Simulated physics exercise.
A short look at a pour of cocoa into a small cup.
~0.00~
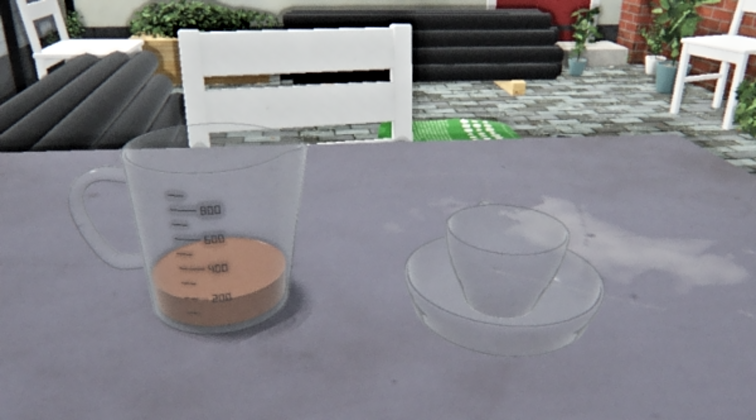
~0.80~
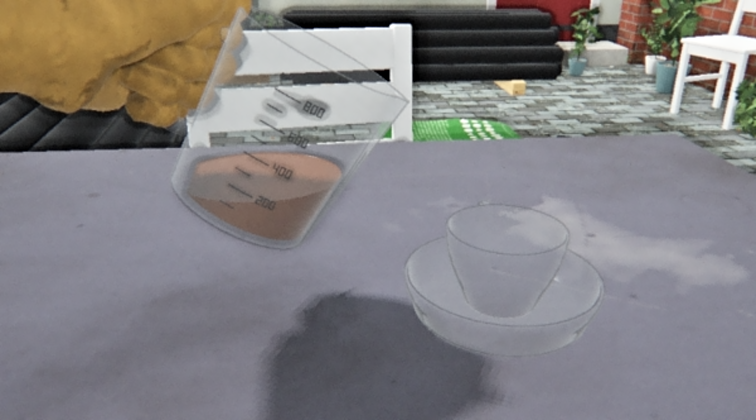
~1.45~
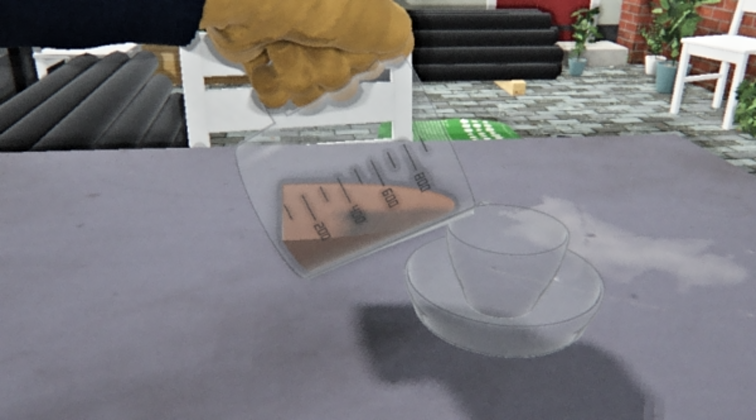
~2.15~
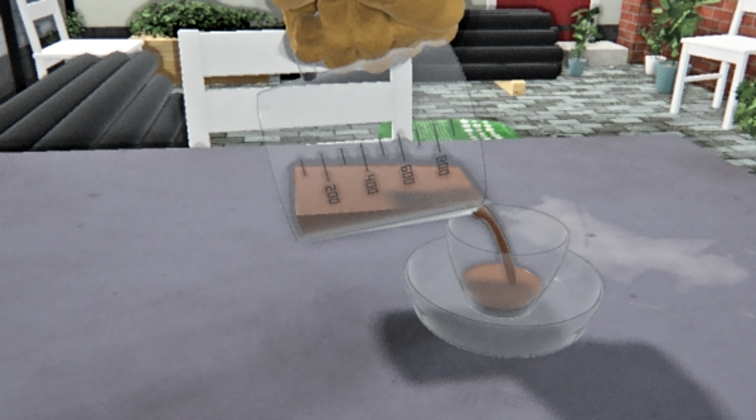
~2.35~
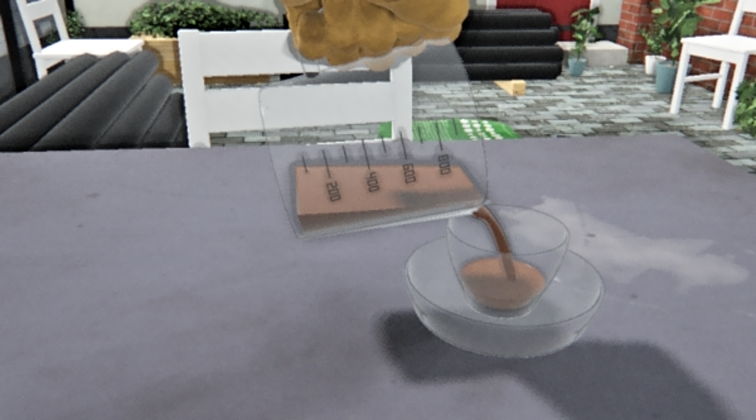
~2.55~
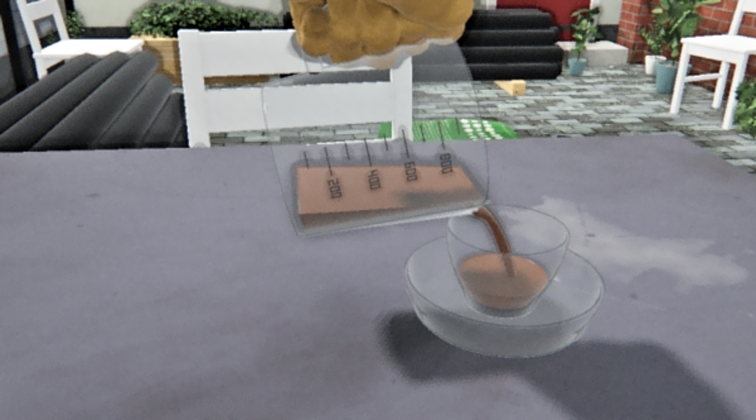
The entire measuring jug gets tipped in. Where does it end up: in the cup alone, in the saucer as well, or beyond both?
Contained by the cup.
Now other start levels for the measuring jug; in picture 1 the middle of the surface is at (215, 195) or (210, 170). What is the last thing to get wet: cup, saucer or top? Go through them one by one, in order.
One after the other: Floods the top, on to the top.
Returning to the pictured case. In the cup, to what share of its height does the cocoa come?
My guess is close to 75 per cent.
After 3.6 s, the cup is about half full; the saucer is dry.
After 4.4 s, the cup is about two thirds full; the saucer is dry.
After 5.9 s, the cup is about three quarters full; the saucer is dry.
